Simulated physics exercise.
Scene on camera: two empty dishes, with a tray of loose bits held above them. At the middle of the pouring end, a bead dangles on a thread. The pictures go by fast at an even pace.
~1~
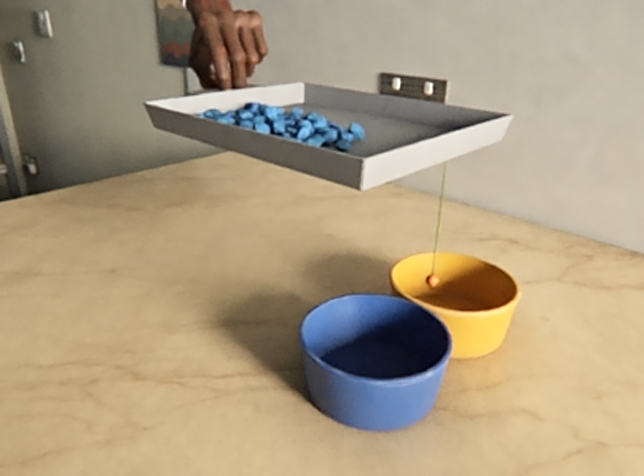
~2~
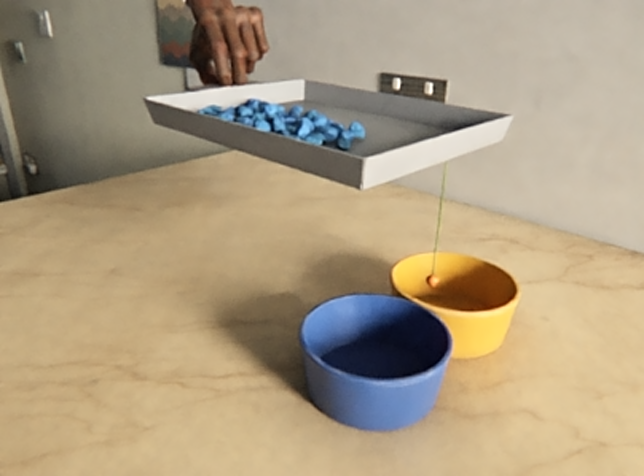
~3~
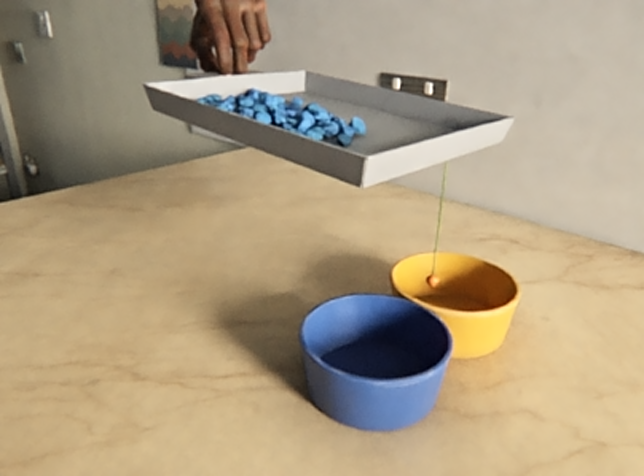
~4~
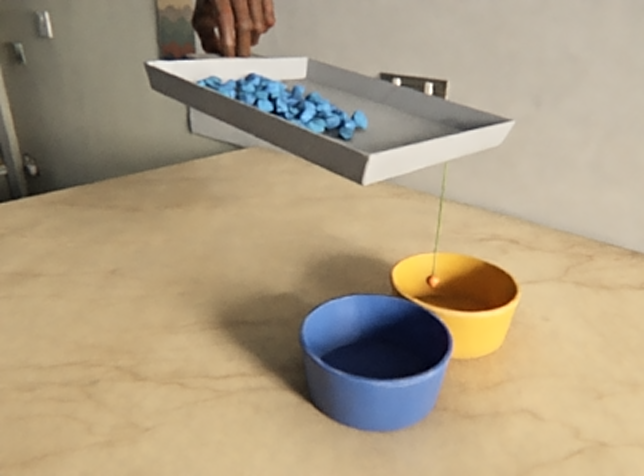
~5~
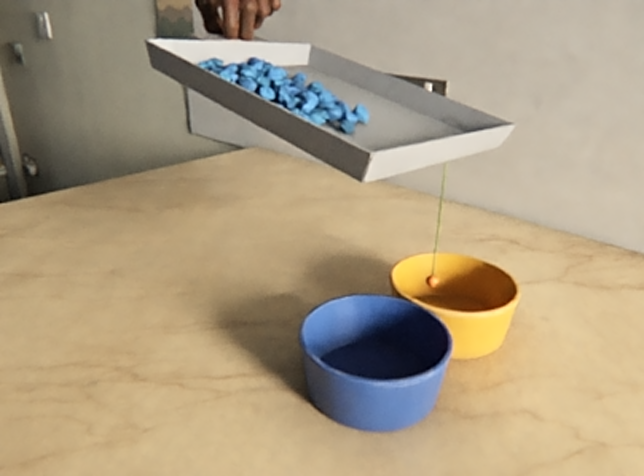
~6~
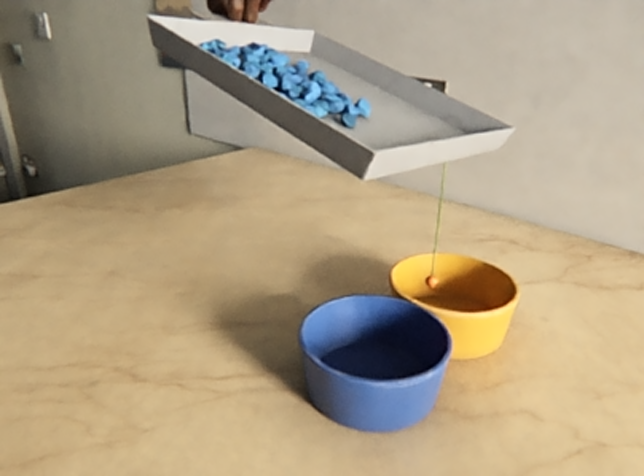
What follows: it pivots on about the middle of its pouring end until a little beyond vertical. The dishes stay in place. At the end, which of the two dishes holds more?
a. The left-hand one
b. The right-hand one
b.
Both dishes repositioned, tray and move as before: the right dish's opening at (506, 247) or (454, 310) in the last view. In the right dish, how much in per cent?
The first position comes out at 20 per cent, the other at 30 per cent.
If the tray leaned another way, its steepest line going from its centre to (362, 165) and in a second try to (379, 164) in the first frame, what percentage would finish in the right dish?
About 0 and 0 per cent.
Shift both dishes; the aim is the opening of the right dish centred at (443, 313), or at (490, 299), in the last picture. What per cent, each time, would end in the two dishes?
Some 30 and then some 60 per cent.
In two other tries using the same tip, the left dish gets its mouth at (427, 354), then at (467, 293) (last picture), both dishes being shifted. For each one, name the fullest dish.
For the first place, the dish on the right side; for the second, the dish on the left side.
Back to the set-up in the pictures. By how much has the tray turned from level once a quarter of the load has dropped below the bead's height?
75°.
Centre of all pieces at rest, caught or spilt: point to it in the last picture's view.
Somewhere around (494, 335) in the final view.
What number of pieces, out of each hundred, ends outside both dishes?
That comes to some 60 per cent.
Soon, tray tipped steeply; most on the tray; a small part in the air.
A while on, tray tipped past a quarter turn; about half on the tray; a small part in the right dish; about a third outside both; a stray few in the air.
Towards the end, tray tipped past a quarter turn; about half in the right dish; about half outside both.
Finally, tray tipped past a quarter turn; none in the left dish; about half in the right dish; about half outside both.
